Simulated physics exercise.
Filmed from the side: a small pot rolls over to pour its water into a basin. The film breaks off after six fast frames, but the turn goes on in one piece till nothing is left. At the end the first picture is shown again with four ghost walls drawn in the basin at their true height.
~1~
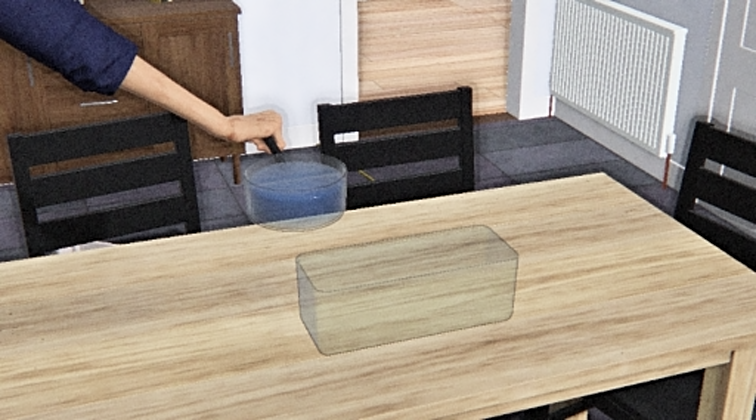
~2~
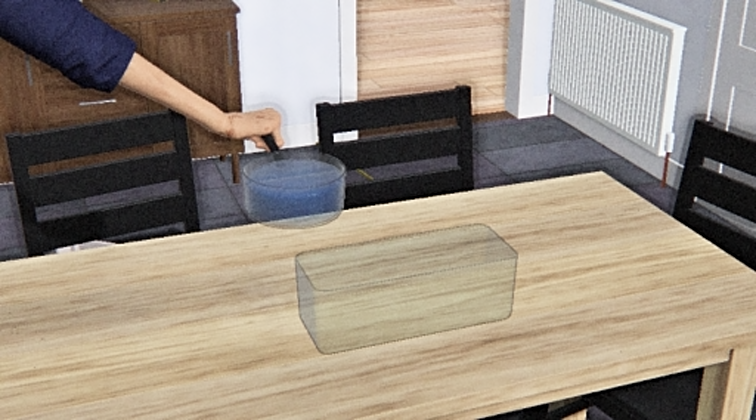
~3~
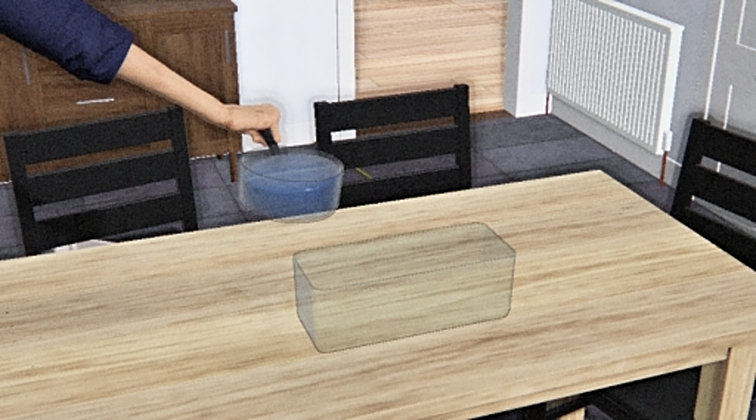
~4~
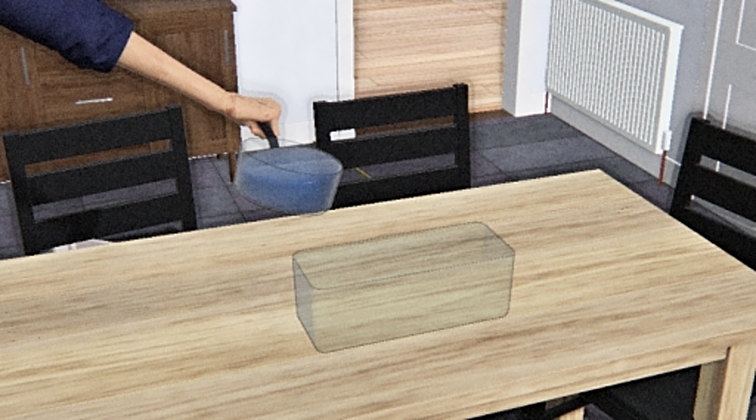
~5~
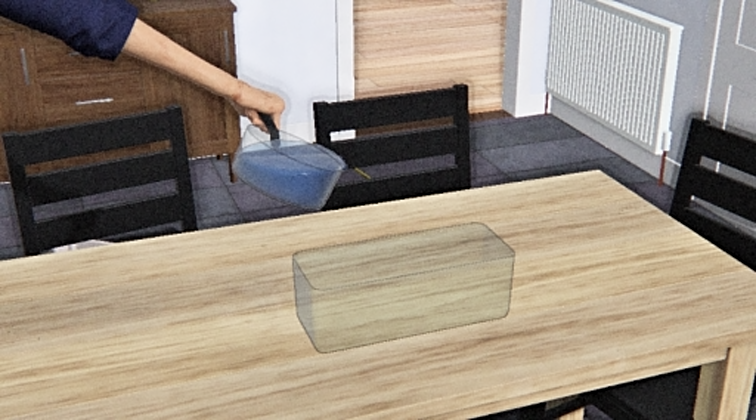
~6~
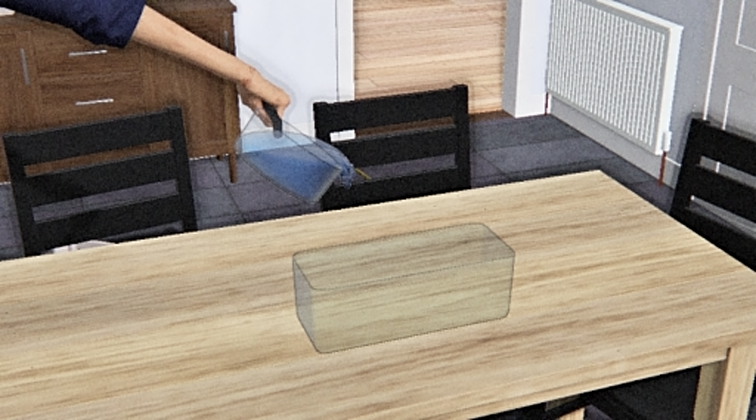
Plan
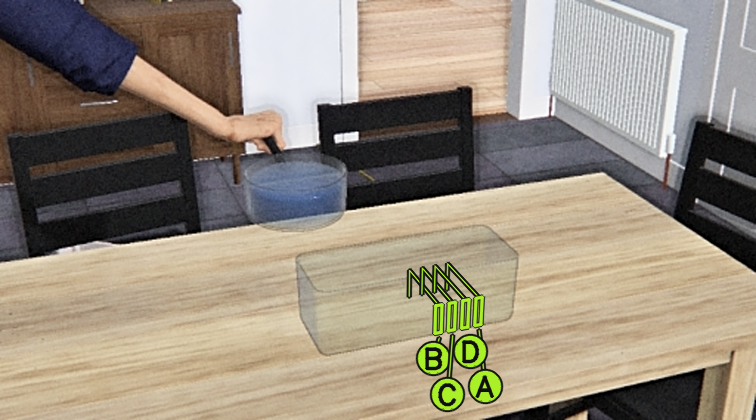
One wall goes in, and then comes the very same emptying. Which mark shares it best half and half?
Go for B.
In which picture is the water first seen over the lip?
In picture 5.
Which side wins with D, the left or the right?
More ends on the left.
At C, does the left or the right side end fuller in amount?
The left side.
On the marked copy, A at (479, 330); B at (439, 338); C at (452, 335); D at (465, 332).
Choosing A, about 87 % ends left of the wall and 6 % right of it; 7 % is lost outside.
Choosing B, about 50 % ends left of the wall and 46 % right of it; 4 % is lost outside.
Choosing C, about 70 % ends left of the wall and 25 % right of it; 5 % is lost outside.
Choosing D, about 84 % ends left of the wall and 7 % right of it; 9 % is lost outside.
